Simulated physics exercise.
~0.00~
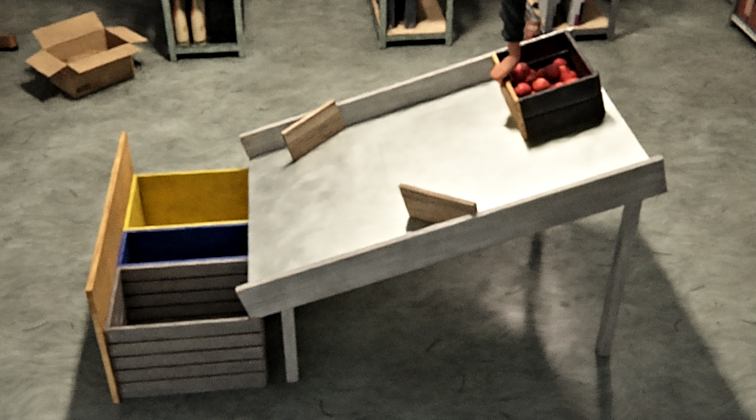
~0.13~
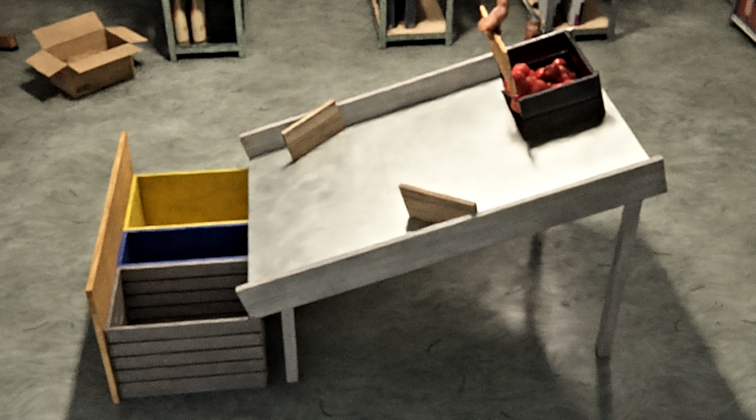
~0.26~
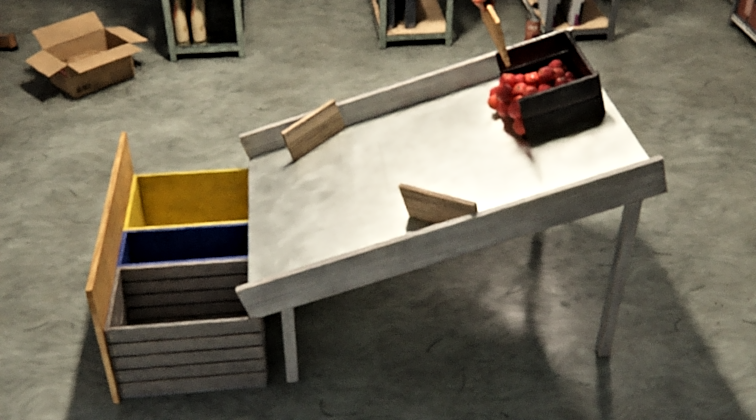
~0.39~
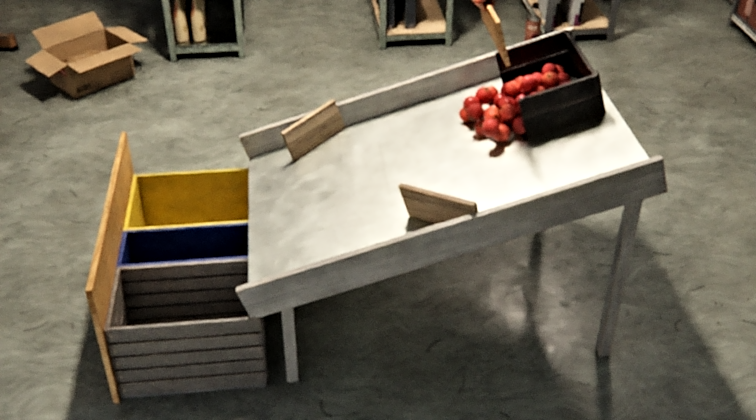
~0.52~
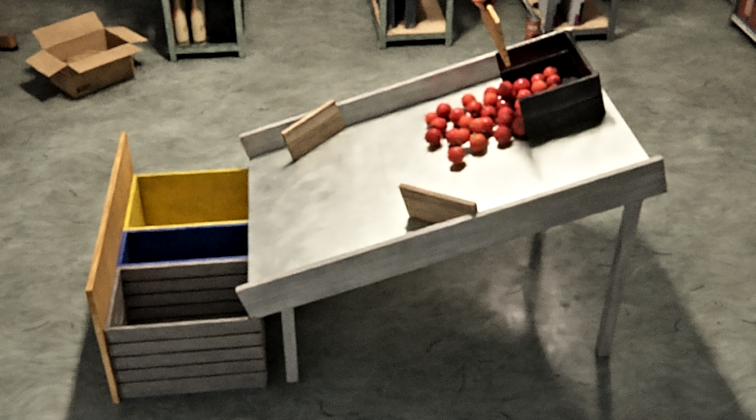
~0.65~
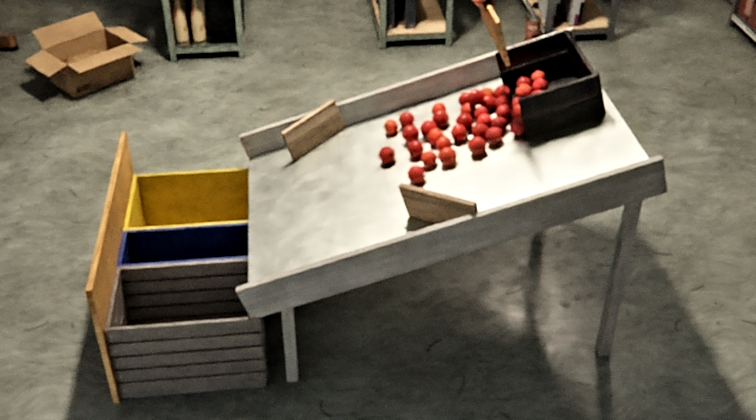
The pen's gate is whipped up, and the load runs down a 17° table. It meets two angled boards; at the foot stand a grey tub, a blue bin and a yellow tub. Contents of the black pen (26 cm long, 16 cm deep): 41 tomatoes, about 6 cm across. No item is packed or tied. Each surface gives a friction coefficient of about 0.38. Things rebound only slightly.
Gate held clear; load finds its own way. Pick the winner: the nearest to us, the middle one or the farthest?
The biggest heap ends up in the last one from us - the yellow tub.
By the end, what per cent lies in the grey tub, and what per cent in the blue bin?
About 5 in a hundred first and about 30 in a hundred second.
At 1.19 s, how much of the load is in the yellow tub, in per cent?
Share: About 5 %.
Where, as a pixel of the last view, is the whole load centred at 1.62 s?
Look near pixel (166, 257).
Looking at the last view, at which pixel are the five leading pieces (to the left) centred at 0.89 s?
The leading five average out near (314, 172).
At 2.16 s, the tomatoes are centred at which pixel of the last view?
The middle lies close to (175, 271).
After 0.89 s, 41 on the slope.
After 1.19 s, 1 in the grey tub, 2 in the yellow tub, 33 on the slope and 5 in the air.
After 1.62 s, 2 in the grey tub, 9 in the blue bin, 20 in the yellow tub, 5 on the slope and 5 in the air.
When it is over (at 2.16 s), 2 in the grey tub, 13 in the blue bin and 26 in the yellow tub.
